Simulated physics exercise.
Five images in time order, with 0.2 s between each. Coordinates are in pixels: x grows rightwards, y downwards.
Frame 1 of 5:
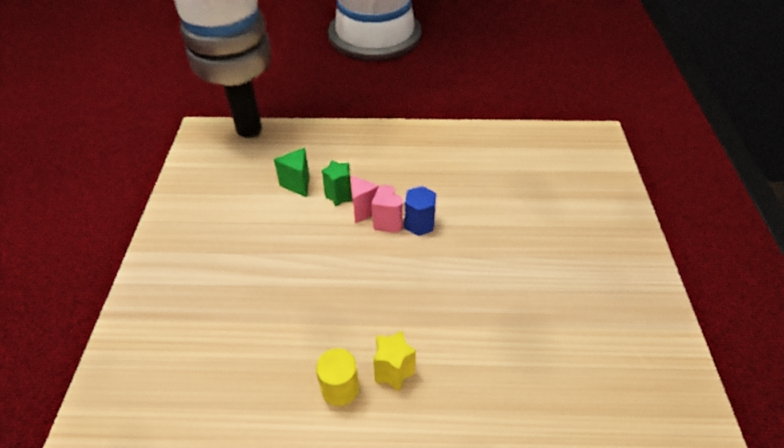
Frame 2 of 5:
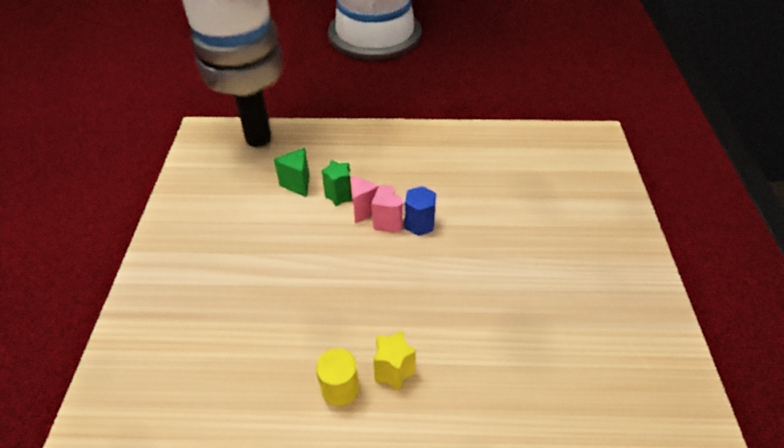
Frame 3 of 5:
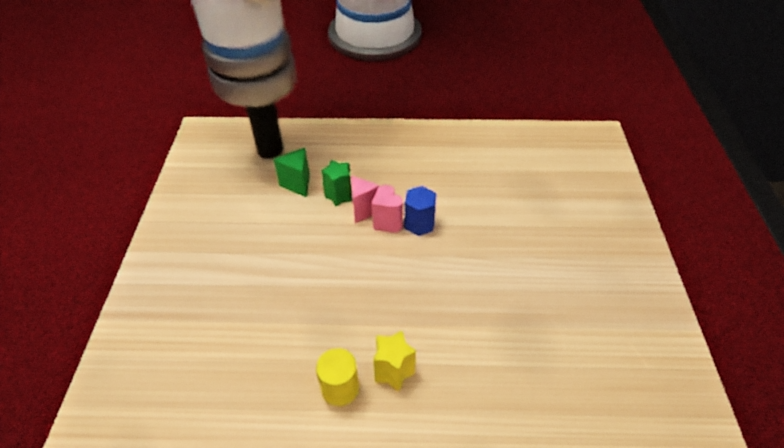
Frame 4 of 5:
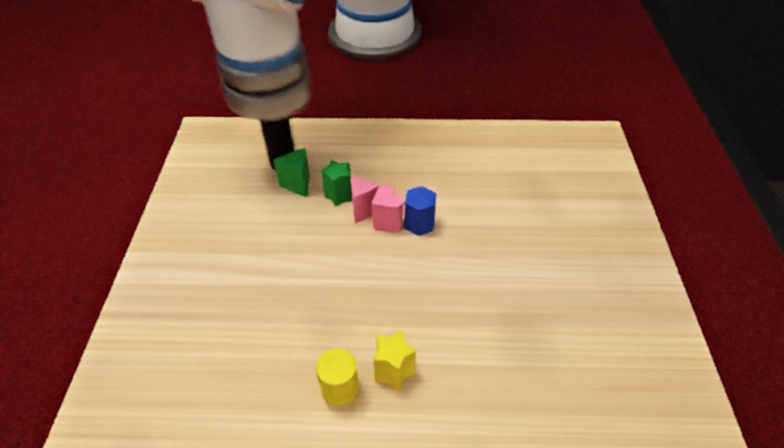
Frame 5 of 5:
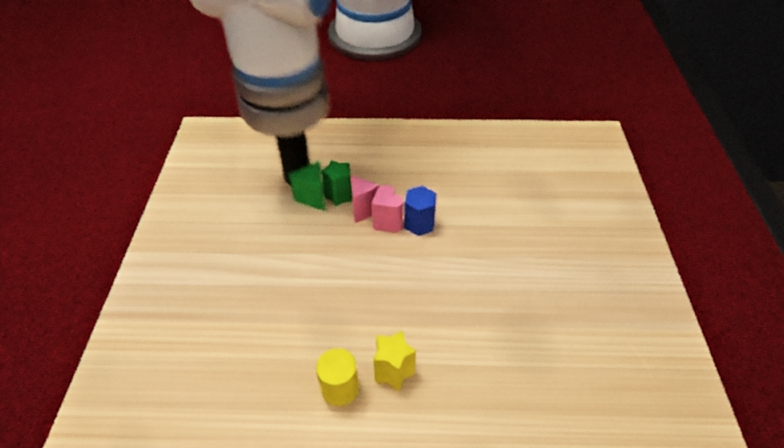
The footage shows a robot arm with a black stick moving down and right across a wooden board of coloured blocks, then pushing the green three-sided block right toward the green star-shaped block, while the other blocks stay still.
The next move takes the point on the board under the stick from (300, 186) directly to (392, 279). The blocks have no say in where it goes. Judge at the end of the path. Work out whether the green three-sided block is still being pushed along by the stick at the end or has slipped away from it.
Still leading.
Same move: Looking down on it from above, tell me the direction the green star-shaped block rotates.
It spins anti-clockwise.
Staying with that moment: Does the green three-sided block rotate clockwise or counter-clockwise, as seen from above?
Viewed from overhead, the green three-sided block winds up turned anticlockwise.
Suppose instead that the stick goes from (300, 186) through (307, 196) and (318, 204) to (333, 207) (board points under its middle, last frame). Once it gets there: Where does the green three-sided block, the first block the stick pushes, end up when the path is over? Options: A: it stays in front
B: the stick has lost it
A: It stays in front.
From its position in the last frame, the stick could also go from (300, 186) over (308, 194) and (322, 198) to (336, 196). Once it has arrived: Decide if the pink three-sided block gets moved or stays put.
It does get moved.
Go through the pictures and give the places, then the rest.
In the first frame, stick's lower end at (249, 130); green three-sided block at (293, 159); green star-shaped block at (337, 169); pink three-sided block at (362, 186); pink heart block at (387, 196).
In the second frame, stick at (259, 139); blocks still.
In the third frame, stick at (271, 150); blocks still.
In the fourth frame, stick at (284, 163); blocks still.
In the fifth frame, stick at (298, 177); green three-sided block at (310, 173); green star-shaped block at (337, 169); pink three-sided block at (362, 186); pink heart block at (387, 196).
What follows on the original path. One third of the way, stick at (326, 206); green three-sided block at (344, 200), turned 25° anticlockwise; green star-shaped block at (346, 171), turned 70° anticlockwise; pink three-sided block at (367, 183), turned 15° clockwise.
Two thirds of the way, stick at (357, 237); green three-sided block at (378, 233), turned 25° anticlockwise; green star-shaped block at (346, 171), turned 70° anticlockwise; pink three-sided block at (367, 183), turned 15° clockwise.
At the end, stick at (392, 270); green three-sided block at (416, 268), turned 25° anticlockwise; green star-shaped block at (346, 171), turned 70° anticlockwise; pink three-sided block at (367, 183), turned 15° clockwise; pink heart block still.
